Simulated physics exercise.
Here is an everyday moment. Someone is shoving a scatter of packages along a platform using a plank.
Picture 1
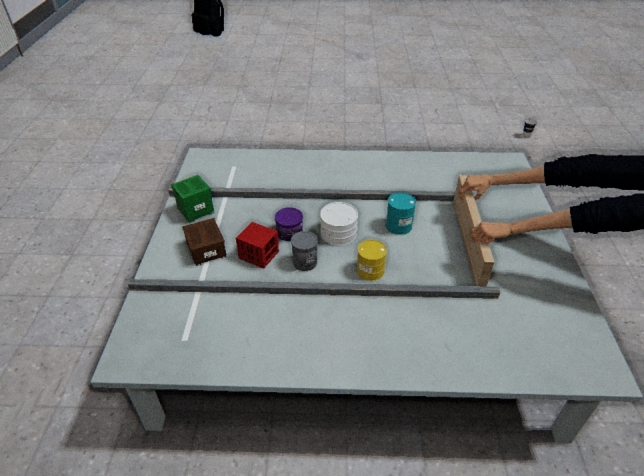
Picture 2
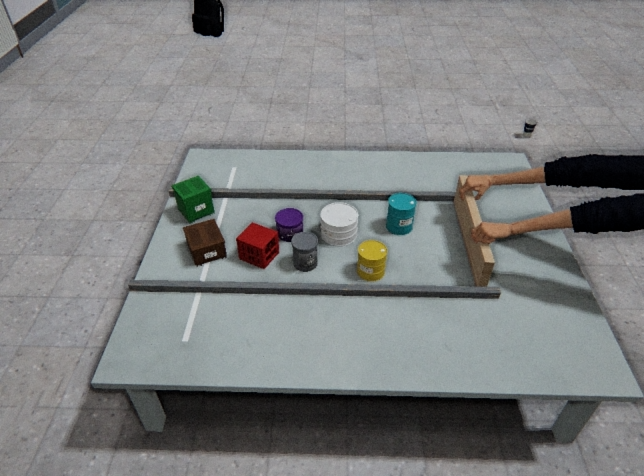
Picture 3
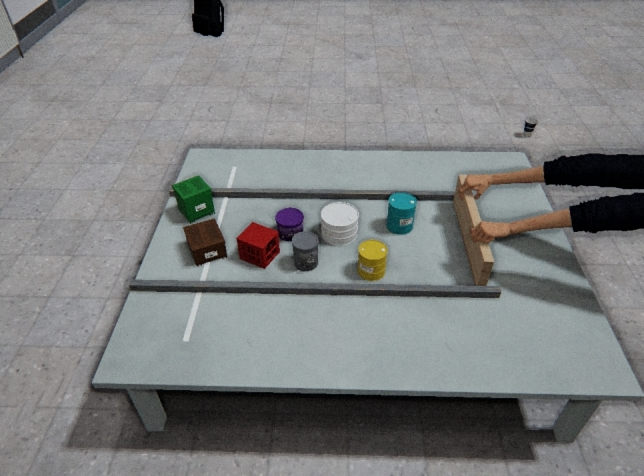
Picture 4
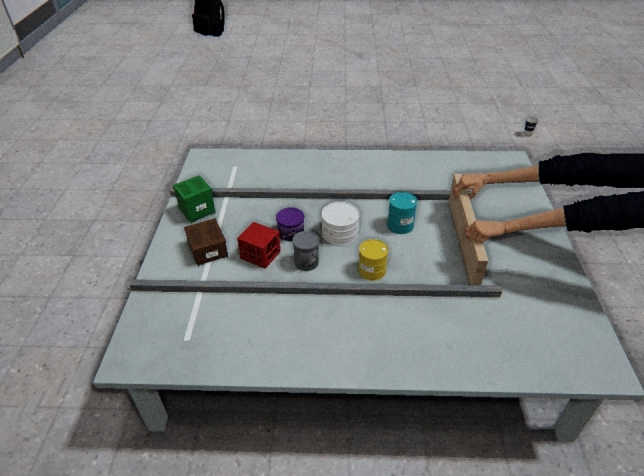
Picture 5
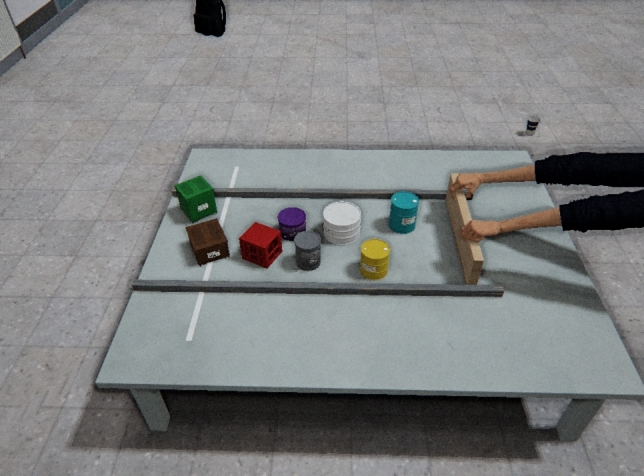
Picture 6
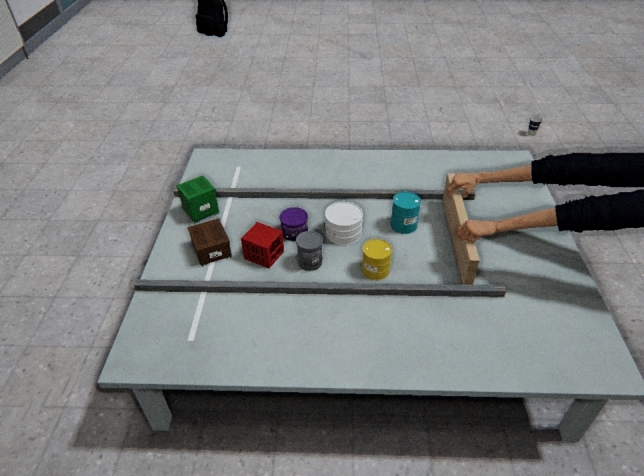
The footage shows two hands holding a wooden plank at the right of a pale table and edging it slightly left between two rails, while the scattered crates and canisters, some near a white line, show no clear movement of their own.
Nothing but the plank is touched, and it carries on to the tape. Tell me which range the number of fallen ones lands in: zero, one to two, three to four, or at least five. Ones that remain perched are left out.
The range is one to two.
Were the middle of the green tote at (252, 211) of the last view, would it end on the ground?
In this case the green tote does not drop.
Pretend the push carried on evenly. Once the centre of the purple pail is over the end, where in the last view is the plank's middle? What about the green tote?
When the purple pail crosses, the middle is near (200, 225); when the green tote crosses, near (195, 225).
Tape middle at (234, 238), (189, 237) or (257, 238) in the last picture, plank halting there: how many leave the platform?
Going through each try, you'd get 1, 4 and 0.
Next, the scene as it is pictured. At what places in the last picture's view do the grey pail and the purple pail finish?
First (185, 248), then (183, 215).
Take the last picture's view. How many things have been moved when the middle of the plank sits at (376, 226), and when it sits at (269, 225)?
3 at one spot and 7 at the other.
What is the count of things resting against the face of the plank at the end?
All in all, 3.
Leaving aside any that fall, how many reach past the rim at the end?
Looks like 2 of them.
A little later, none off yet; green tote at rest near (199, 200); brown tote at rest near (210, 242); red crate at rest near (263, 245).
Next, none off yet; green tote at rest near (199, 200); brown tote at rest near (210, 242); red crate shifted a little near (258, 244).
Later still, none off yet; green tote at rest near (199, 200); brown tote shifted about its own width near (172, 243); red crate shifted well along near (206, 238).
When it is over, the number that fall off is one or two; down, brown tote.
